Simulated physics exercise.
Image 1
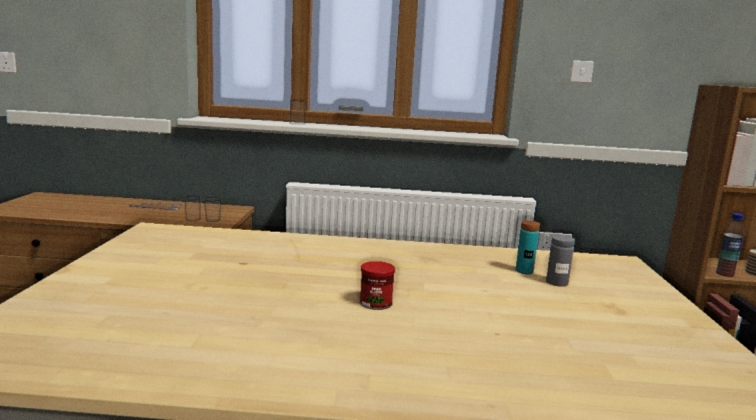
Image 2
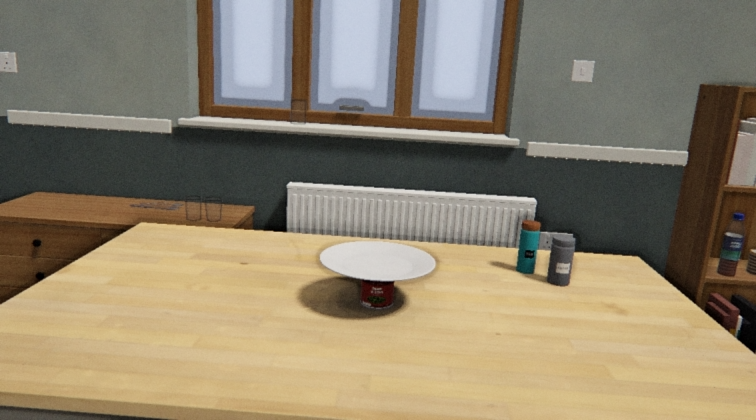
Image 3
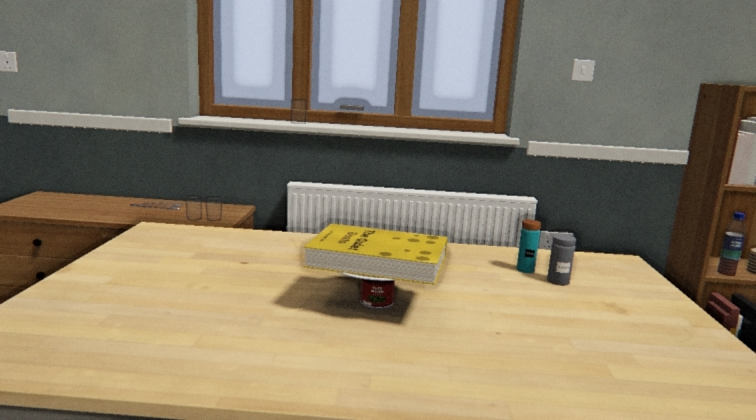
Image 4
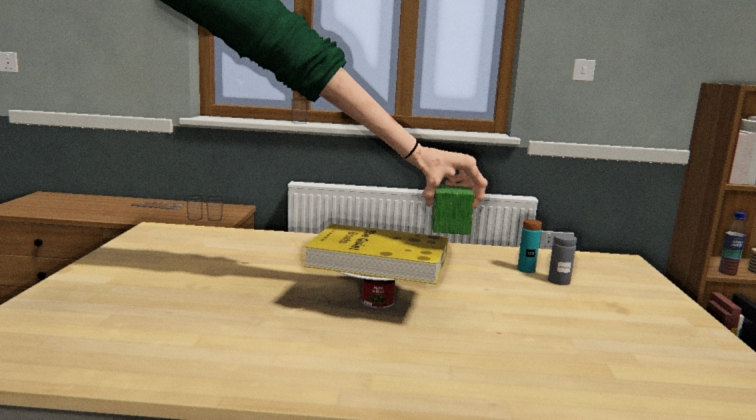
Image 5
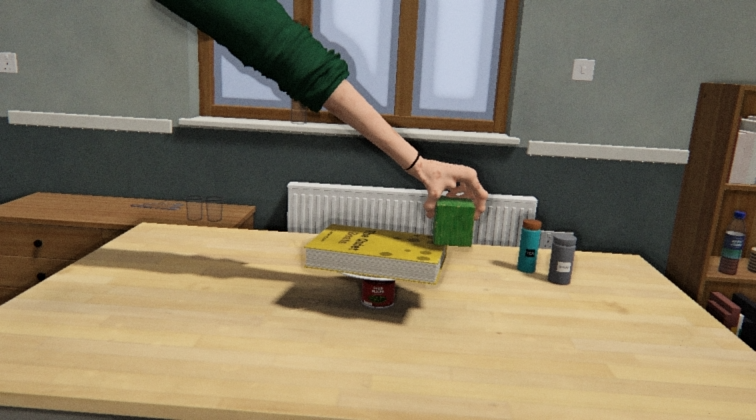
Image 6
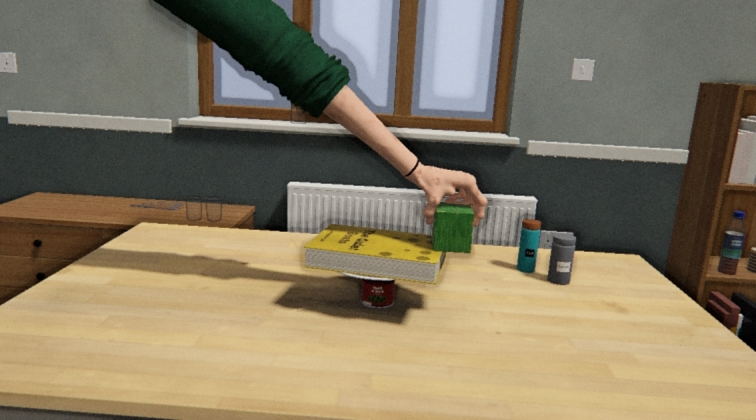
On a wooden table in a room with a window, a white plate and then a yellow book appeared atop a red tin, and a hand lowered a green block slightly at the book's right edge.
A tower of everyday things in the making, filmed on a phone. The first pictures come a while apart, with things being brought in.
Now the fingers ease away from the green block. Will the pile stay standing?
Something drops.
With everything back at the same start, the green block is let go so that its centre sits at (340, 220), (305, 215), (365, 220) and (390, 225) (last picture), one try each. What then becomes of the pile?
Well, the first time it stays intact, the second time it tips over, the third time it stays intact, and the fourth time it stays intact.
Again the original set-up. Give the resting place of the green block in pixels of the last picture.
Around (473, 297).
Then, 0.40 s later than the last frame, green block now fallen.
Then, 0.70 s later than the last frame, nothing new.
When it is over, fallen, green block; the other 5 as before. End places, in pixels of the last picture, green block near (473, 297). The pile loses its balance.
